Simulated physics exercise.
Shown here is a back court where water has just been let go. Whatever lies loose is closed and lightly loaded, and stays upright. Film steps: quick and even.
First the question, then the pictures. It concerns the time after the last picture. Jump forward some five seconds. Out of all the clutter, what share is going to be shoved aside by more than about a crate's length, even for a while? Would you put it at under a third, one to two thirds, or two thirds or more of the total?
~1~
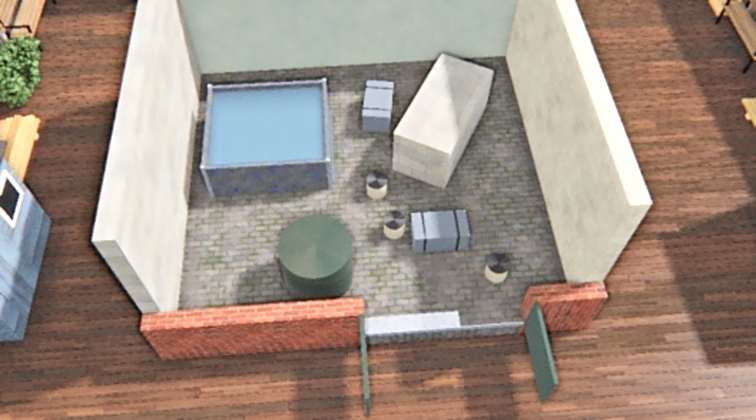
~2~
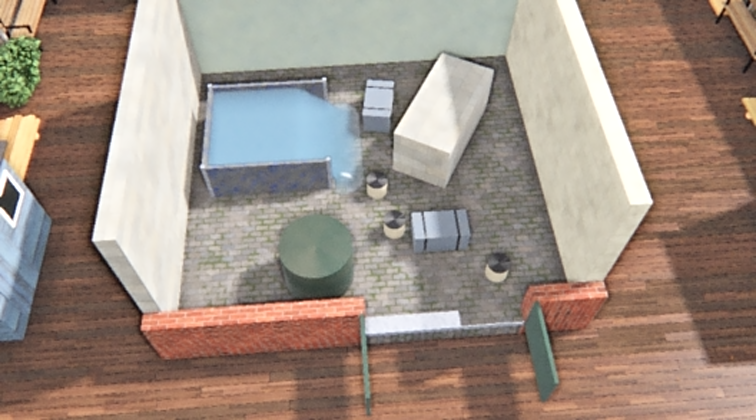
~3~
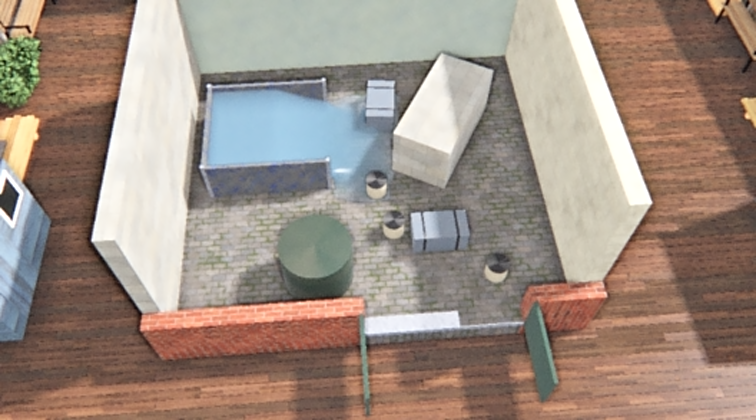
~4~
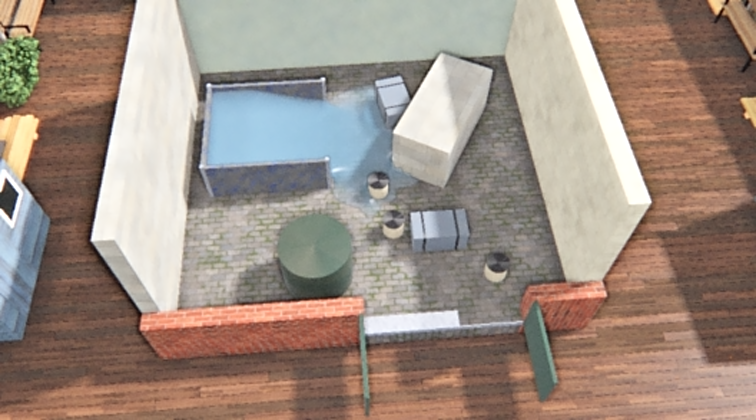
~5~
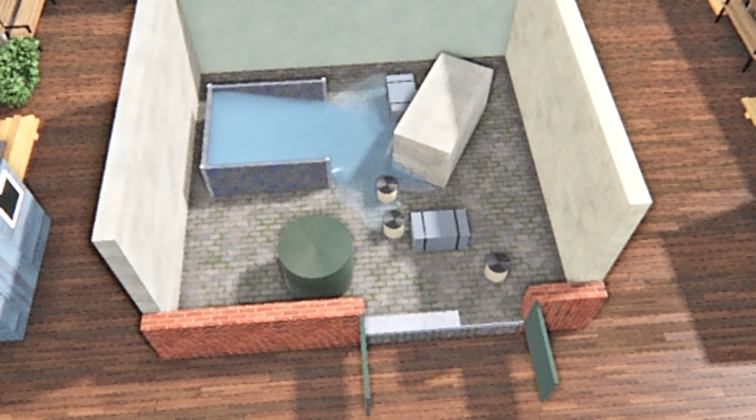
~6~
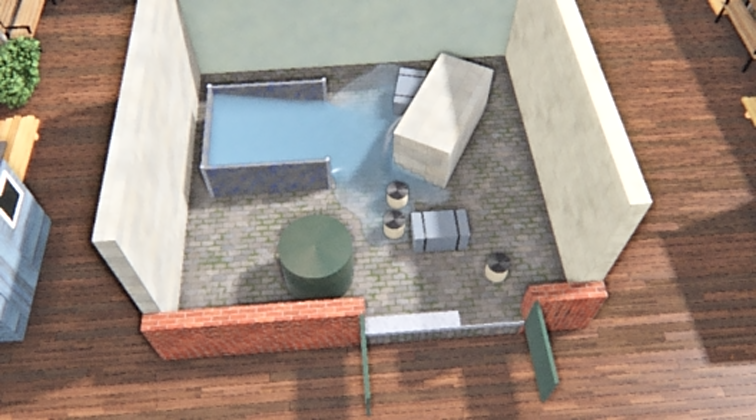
High band.
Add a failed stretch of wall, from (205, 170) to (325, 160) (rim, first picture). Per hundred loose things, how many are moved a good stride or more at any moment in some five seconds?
About 60 %.
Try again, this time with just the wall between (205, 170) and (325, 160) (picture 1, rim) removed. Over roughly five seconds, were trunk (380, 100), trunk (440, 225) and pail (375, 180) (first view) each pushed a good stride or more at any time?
Lab note - in sequence: Never that far; made it that far; never that far.
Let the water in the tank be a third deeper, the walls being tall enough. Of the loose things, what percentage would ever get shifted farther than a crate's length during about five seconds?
Share displaced: Approx. 100 percent.
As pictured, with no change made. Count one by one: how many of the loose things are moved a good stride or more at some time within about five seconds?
4 in all.
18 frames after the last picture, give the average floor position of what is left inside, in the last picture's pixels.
The average sits close to (485, 233).
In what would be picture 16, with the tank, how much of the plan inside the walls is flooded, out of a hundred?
I'd put it at around 60 in a hundred.
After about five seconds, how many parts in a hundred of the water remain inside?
Close to 84 per cent, I think.
A moment on, 2 of 5 are well off their spots; 0 afloat.
Next, 4 of 5 are well off their spots; 0 afloat.
Later, 4 of 5 are well off their spots; 3 afloat.
In the end, 4 of 5 are well off their spots, and 4 have been at some point; 1 afloat.
